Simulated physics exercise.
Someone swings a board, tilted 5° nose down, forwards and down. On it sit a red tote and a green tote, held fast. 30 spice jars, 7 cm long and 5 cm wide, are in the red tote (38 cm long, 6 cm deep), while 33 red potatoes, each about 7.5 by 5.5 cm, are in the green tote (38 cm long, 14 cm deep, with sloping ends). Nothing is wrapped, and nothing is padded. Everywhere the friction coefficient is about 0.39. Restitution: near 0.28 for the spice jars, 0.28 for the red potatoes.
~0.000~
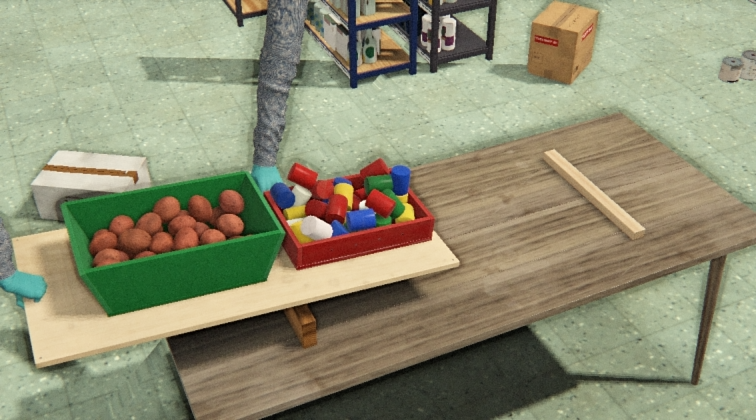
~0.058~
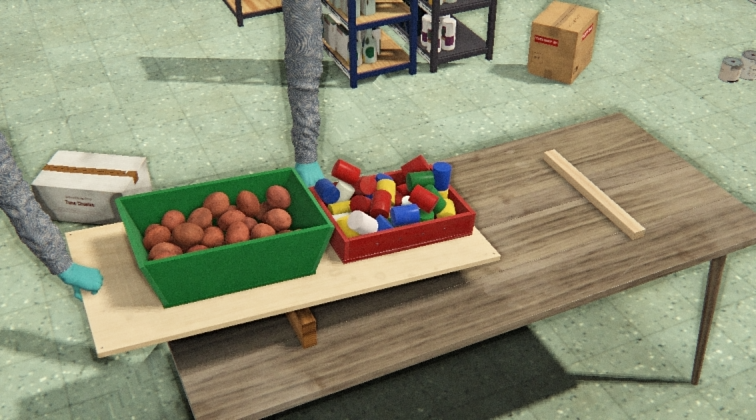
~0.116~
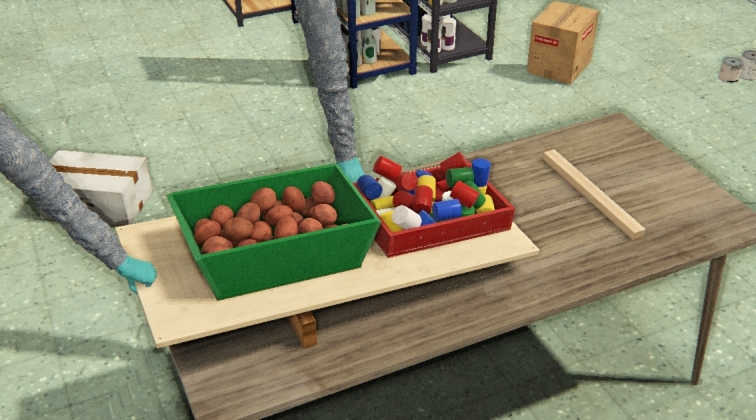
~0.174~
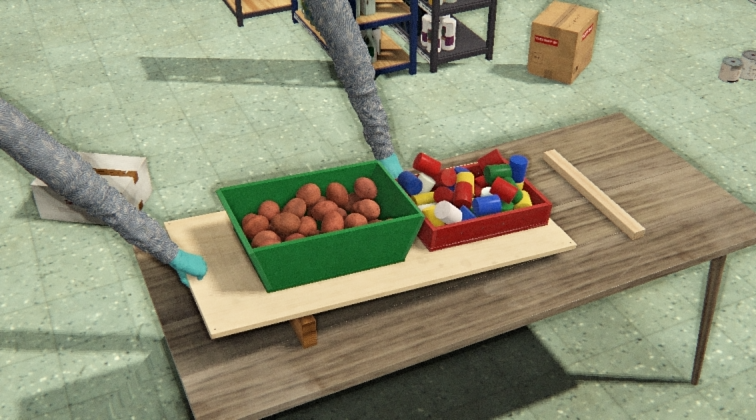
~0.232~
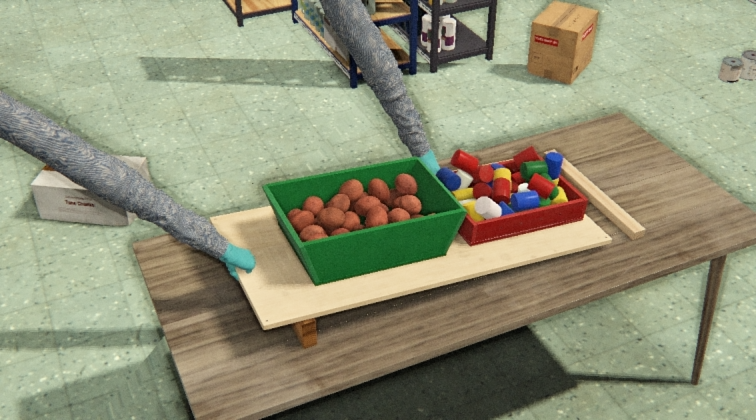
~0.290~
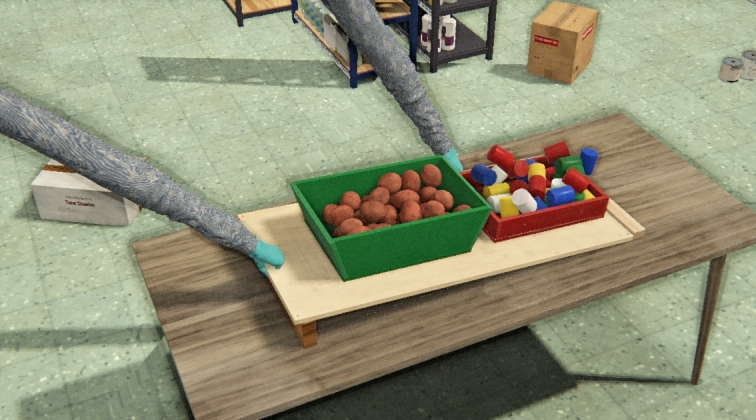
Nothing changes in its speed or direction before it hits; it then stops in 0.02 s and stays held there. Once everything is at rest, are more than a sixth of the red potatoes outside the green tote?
No - the share that escapes is smaller than one in six.
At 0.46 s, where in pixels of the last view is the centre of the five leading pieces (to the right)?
The five leading pieces sit around (648, 160).
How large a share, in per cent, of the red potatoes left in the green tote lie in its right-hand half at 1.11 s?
80 per cent or so.
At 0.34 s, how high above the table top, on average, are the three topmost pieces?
I'd say near 22 cm.
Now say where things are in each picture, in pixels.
In the first picture (places track the rim corner closest to us here), green tote (84, 271); red tote (302, 245); 63 cm to go; all still inside.
In the second picture, green tote (144, 264); red tote (349, 239); 49 cm to go.
In the third picture, green tote (200, 257); red tote (394, 234); 36 cm to go.
In the fourth picture, green tote (253, 250); red tote (436, 228); 22 cm to go.
In the fifth picture, green tote (303, 244); red tote (477, 223); 8 cm to go.
In the sixth picture, green tote (333, 240); red tote (501, 220); landed; 1 out, the lowest jar at (587, 162).
After 0.34 s, the red tote is down by 5 of 30 and the green tote has all 33.
After 0.46 s, the red tote is down by 8 of 30 and the green tote has all 33.
After 0.68 s, the red tote is down by 8 of 30 and the green tote has all 33.
Outcome (at 1.11 s), the red tote is down by 9 of 30 and the green tote has all 33. Asked share, 0 of 33, 0 per cent.
